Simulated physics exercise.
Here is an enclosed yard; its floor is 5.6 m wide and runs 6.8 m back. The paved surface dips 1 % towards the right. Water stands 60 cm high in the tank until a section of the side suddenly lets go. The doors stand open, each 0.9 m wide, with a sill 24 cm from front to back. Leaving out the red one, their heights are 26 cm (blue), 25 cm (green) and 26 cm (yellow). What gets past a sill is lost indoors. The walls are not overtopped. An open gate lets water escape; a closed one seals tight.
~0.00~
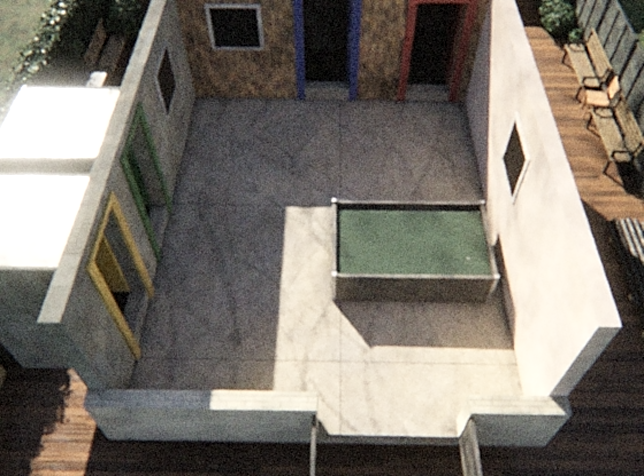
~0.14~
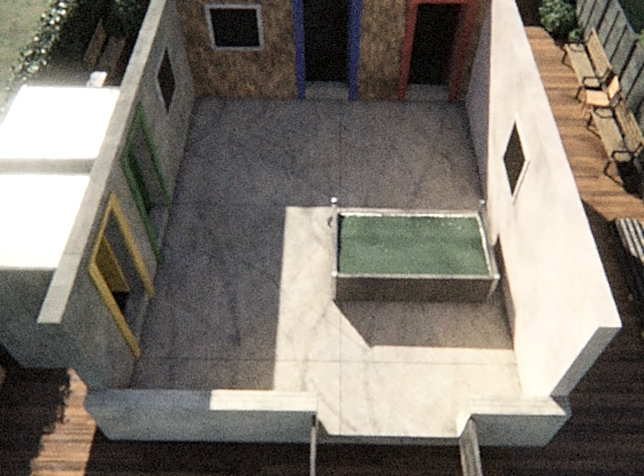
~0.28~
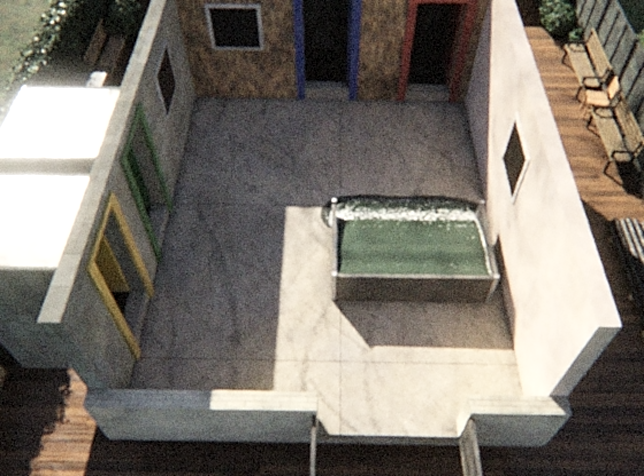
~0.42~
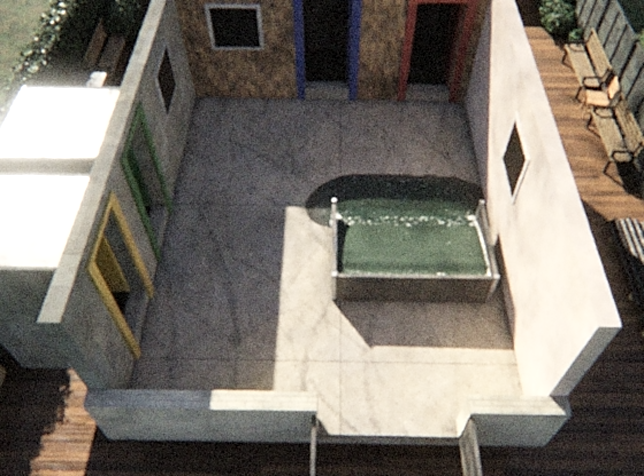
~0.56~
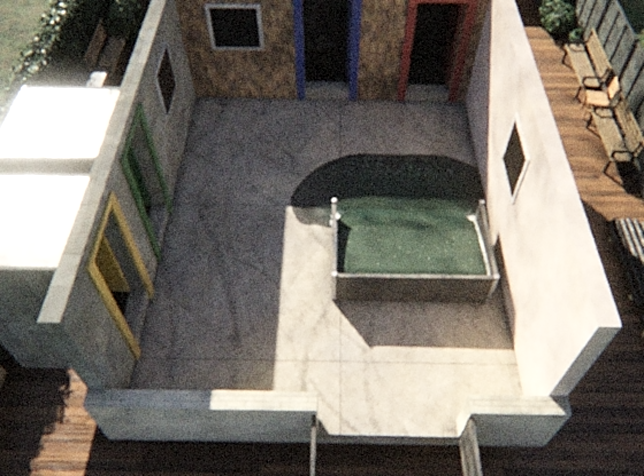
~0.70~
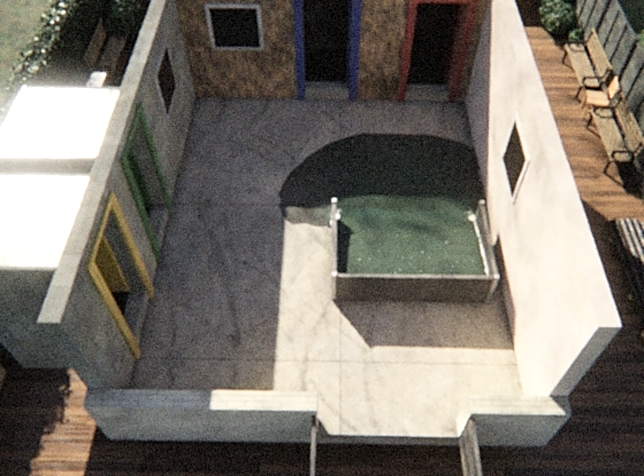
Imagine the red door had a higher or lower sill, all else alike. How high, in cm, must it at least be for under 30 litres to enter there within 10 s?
About 28 cm.
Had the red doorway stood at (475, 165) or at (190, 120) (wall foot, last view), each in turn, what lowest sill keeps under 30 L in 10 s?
About 11.0 and 12.0 cm.
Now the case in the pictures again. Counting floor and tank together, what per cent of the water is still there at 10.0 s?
Some 96 per cent remains.
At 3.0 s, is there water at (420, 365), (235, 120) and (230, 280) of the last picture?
In that order: Dry, wet, still dry.
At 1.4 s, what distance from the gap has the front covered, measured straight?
About 3.8 m.
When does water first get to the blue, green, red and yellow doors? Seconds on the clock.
Blue 1.2 s, green 4.5 s, red 1.0 s, yellow 5.5 s.
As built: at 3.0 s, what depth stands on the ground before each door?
In cm: Blue 17, green 0, red 26, yellow 0.
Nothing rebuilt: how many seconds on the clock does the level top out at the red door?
Around 2.0 s.
After 1.4 s water covers 35 % of the floor, deepest (29 cm) near (396, 104); 25 cm at the red door, 1 litre in over its 22 cm sill.
After 3.0 s water covers 40 % of the floor, deepest (27 cm) near (455, 141); 26 cm at the red door, 69 litres in over its 22 cm sill.
After 10.0 s water covers 95 % of the floor, deepest (9 cm) near (393, 173); 5 cm at the red door, 76 litres in over its 22 cm sill.
At the red door as built, the water arrived by 1.0 s and peaked near 37 cm at 2.0 s.
Run again over the same 10 s with other heights there, 61 litres in over 23.5 cm, 11 litres over 32 cm. The limit of 30 litres is kept from about 28 cm up.
